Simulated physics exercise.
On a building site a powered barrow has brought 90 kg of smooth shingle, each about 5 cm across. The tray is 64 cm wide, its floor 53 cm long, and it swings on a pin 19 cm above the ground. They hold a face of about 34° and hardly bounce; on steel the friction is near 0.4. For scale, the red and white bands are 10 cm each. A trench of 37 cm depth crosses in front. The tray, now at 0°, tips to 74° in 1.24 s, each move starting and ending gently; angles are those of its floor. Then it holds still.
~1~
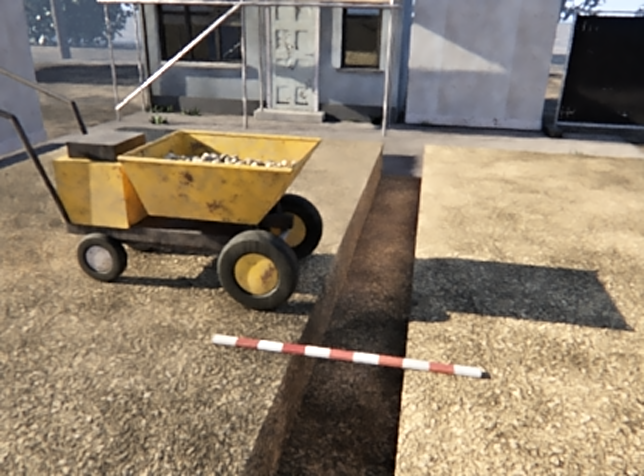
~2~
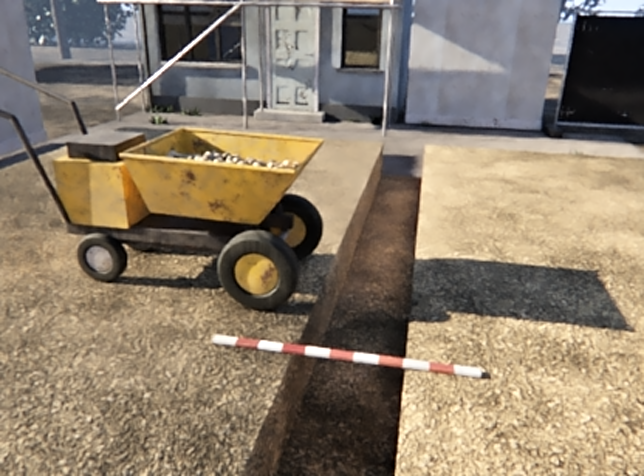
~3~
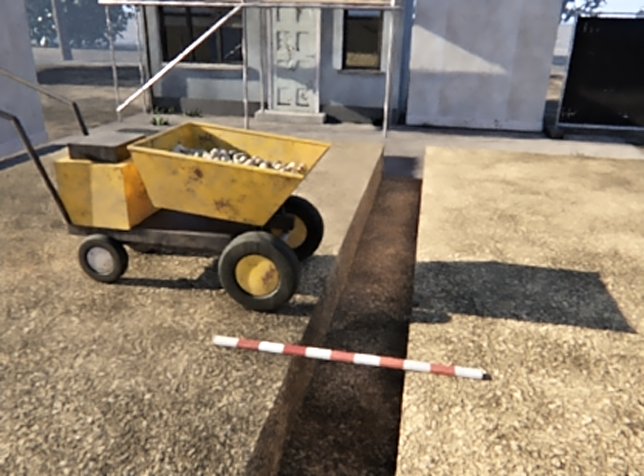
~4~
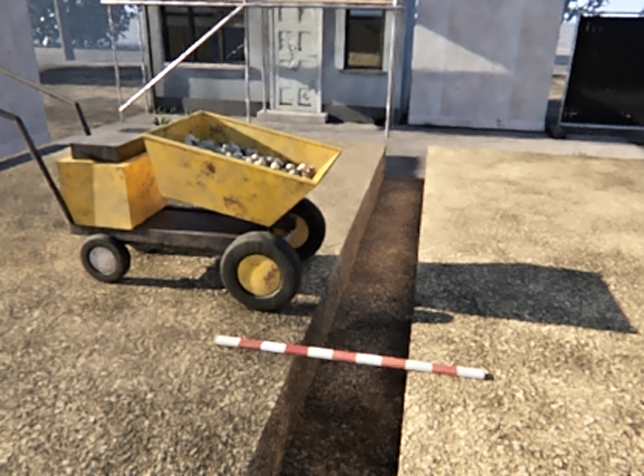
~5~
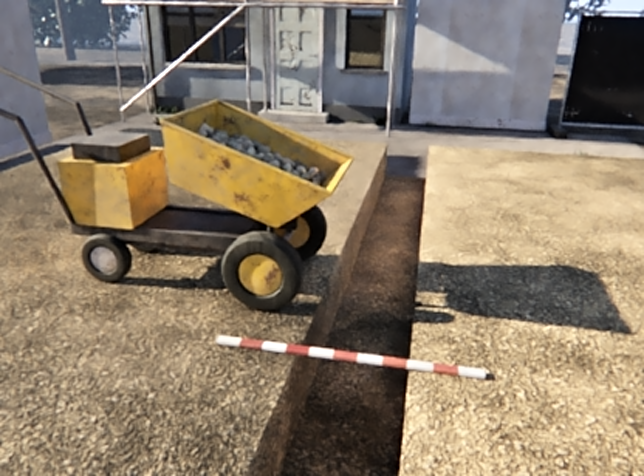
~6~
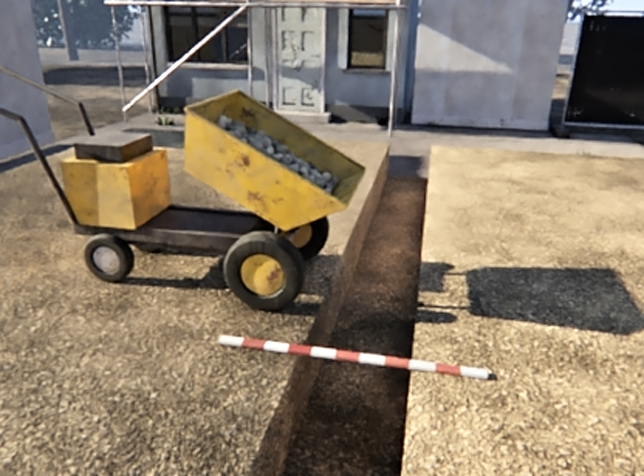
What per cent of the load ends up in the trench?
Some 59 per cent of it.
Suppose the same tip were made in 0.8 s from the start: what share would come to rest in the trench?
In that case some 50 per cent.
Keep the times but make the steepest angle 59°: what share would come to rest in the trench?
Then about 45 per cent.
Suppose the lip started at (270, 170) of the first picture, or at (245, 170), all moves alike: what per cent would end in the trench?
About 85 and 100 per cent.
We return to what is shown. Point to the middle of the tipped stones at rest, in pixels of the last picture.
Around (408, 343).
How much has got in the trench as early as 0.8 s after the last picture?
About 25 per cent by then.
Then, 0.4 s after the last picture the floor is at 62°, 100 % in the tray; the foremost stones are at (379, 234).
Then, 0.8 s after the last picture the floor is at 74°, 50 % in the tray, 26 % in the trench, 24 % past the trench; the foremost stones are at (483, 306).
Then, 1.2 s after the last picture the floor is at 74°, 16 % in the tray, 42 % in the trench, 42 % past the trench; the foremost stones are at (570, 317).
Then, 3.1 s after the last picture the floor is at 74°, 0 % in the tray, 59 % in the trench, 41 % past the trench; the foremost stones are at (625, 328).
